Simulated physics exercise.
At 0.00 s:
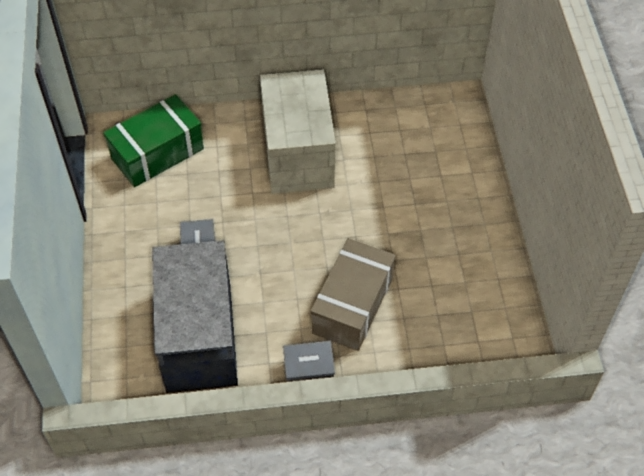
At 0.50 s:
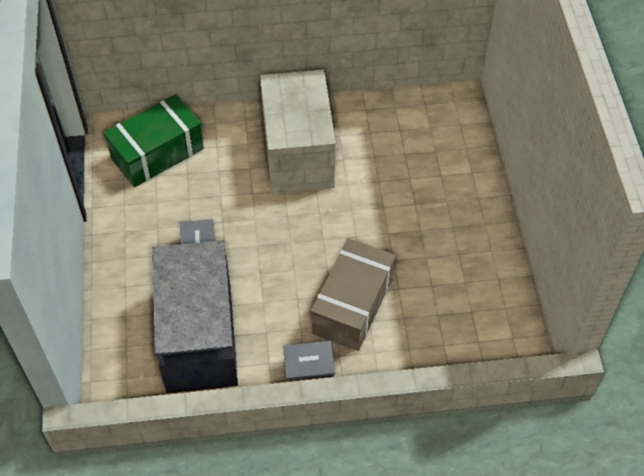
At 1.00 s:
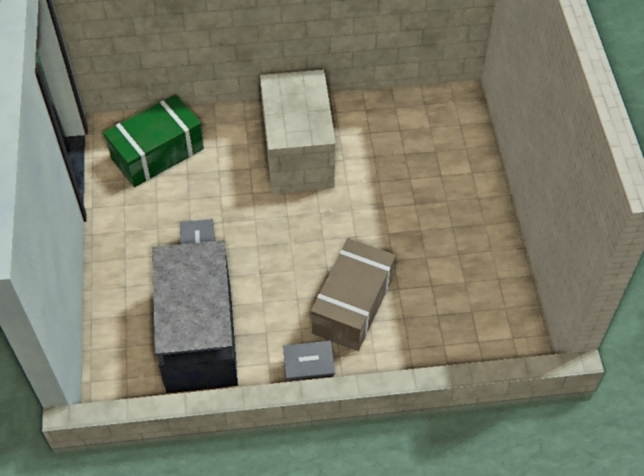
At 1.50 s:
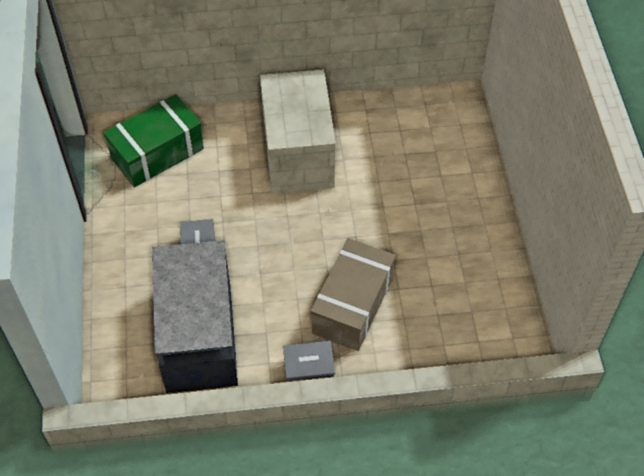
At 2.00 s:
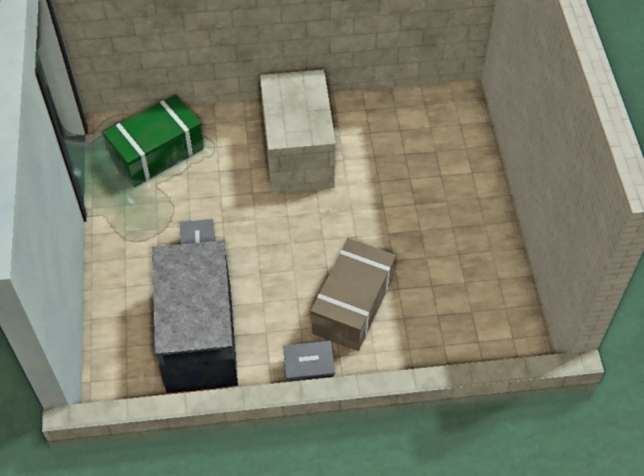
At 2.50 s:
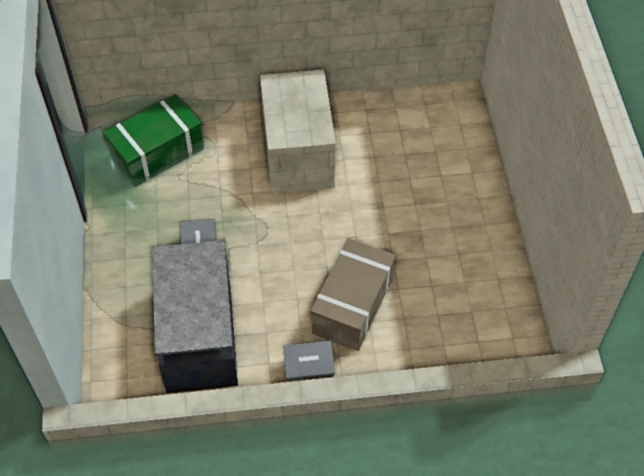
A small tiled room with pale block walls is seen from high above, its near side edged by a low wall. A green trunk with white straps sits at back left, a pale block at back centre, a dark grey-topped block and small grey boxes nearer, and a strapped brown trunk right of centre. Greenish water surrounds the outside, then enters at left and spreads thinly around the unmoving green trunk.
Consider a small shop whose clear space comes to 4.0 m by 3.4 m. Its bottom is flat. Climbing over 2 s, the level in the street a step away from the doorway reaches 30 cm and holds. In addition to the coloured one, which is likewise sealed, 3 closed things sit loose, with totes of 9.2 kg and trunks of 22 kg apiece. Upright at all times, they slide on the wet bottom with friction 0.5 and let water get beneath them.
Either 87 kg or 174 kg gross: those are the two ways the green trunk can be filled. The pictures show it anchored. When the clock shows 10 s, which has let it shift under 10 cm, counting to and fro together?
Just the heavier is sufficient.
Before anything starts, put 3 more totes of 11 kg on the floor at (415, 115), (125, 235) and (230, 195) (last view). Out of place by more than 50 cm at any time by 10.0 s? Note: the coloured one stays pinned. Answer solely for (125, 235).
Its shift comes out greater than that.
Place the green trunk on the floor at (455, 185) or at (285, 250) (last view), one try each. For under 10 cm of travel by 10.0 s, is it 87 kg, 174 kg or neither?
One by one: The small mass suffices; only the big mass suffices.
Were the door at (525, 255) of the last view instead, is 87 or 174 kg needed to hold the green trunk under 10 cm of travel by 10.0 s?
Under that change the small mass suffices.
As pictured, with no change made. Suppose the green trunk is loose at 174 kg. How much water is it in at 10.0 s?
Depth: Approx. 15 cm.
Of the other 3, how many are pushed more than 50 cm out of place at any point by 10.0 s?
It works out to 3.
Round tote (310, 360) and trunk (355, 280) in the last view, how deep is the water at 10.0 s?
Close to 13 and 15 centimetres.
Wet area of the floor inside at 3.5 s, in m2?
I'd estimate close to 7.0 m2.
After 3.5 s the green trunk would be 19 cm from its start with 87 kg and 0 cm from its start with 174 kg; 12 cm of water round it then.
After 4.5 s the green trunk would be 21 cm from its start with 87 kg and 0 cm from its start with 174 kg; 14 cm of water round it then.
After 7.0 s the green trunk would be 41 cm from its start with 87 kg and 0 cm from its start with 174 kg; 15 cm of water round it then.
After 10.0 s the green trunk would be 84 cm from its start with 87 kg and 0 cm from its start with 174 kg; 15 cm of water round it then.
